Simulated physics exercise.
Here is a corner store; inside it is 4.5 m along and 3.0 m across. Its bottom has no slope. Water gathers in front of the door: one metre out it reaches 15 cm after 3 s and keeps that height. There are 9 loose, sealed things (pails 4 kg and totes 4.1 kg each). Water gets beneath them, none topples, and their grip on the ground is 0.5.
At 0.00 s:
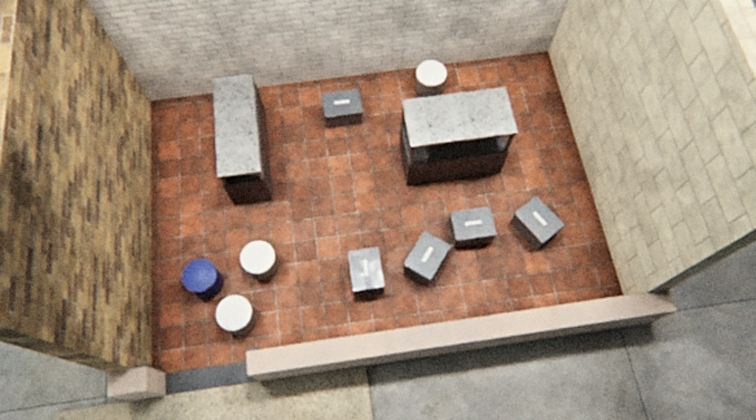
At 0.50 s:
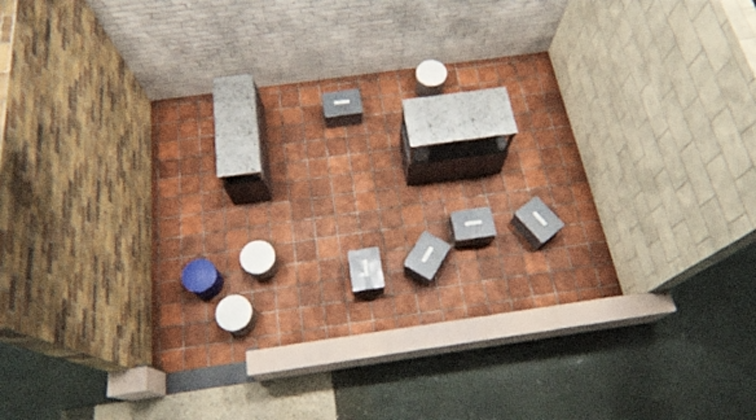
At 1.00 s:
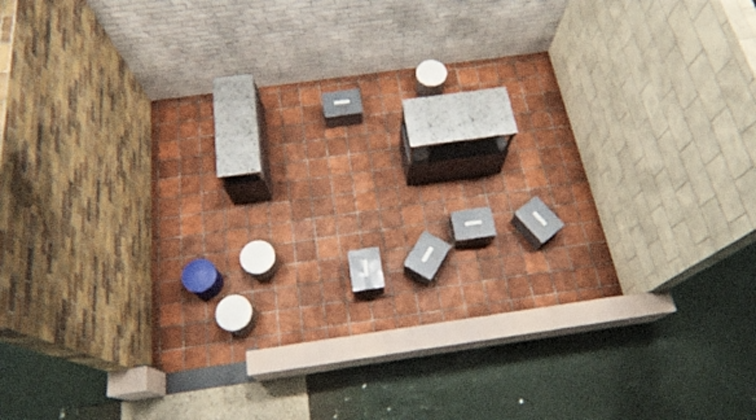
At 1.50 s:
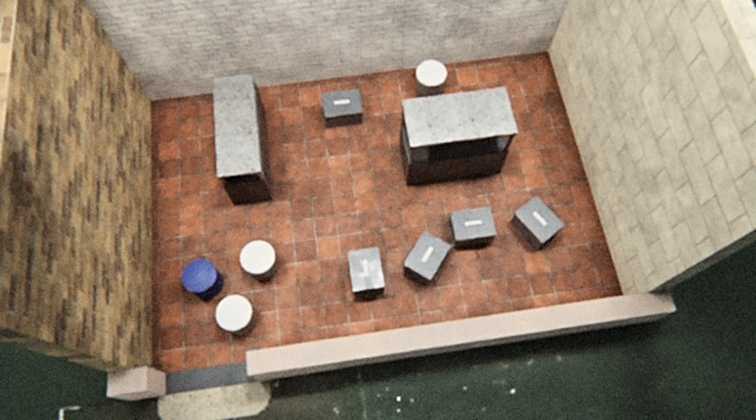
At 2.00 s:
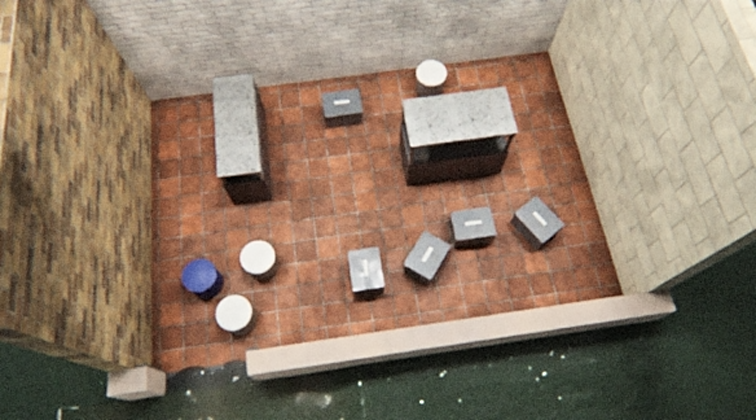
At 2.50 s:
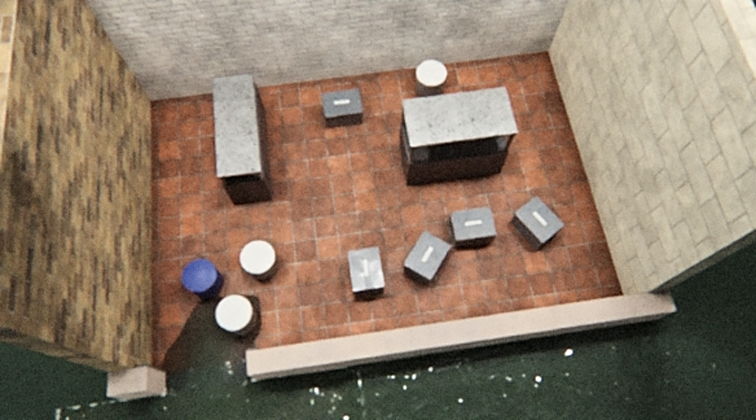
Dark green water spreads over the grey paving outside a small corner store with a red-tiled floor, seen from high above by a camera that stays still. Inside stand two grey-topped counters, grey boxes at the back and lower right, a white pail by the back wall, and one blue and two white pails at lower left. The water covers the pale path, then creeps through the doorway at lower left, while everything inside stays put.
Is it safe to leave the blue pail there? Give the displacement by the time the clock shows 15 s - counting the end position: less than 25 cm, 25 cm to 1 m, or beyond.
Blue pail travels far.
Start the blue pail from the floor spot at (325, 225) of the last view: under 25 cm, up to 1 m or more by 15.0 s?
It travels far.
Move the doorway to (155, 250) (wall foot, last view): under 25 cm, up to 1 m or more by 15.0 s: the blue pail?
In that case the blue pail ends far away.
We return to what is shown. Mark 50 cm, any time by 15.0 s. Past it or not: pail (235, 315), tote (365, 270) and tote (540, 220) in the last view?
In turn: Over, more, under.
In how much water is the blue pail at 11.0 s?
Roughly 8 cm.
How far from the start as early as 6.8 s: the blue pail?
About 200 cm.
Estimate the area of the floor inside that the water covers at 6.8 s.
Roughly 8.0 m2.
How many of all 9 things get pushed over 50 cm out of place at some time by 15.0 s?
I count 8.
After 3.5 s the blue pail is near (200, 247), 0.3 m from its start, aground; 0 afloat.
After 6.8 s the blue pail is near (213, 87), 2.1 m from its start, afloat; 1 afloat.
After 11.0 s the blue pail is near (213, 87), 2.1 m from its start, afloat; 3 afloat.
After 15.0 s the blue pail is near (214, 88), 2.1 m from its start, aground; 7 afloat.
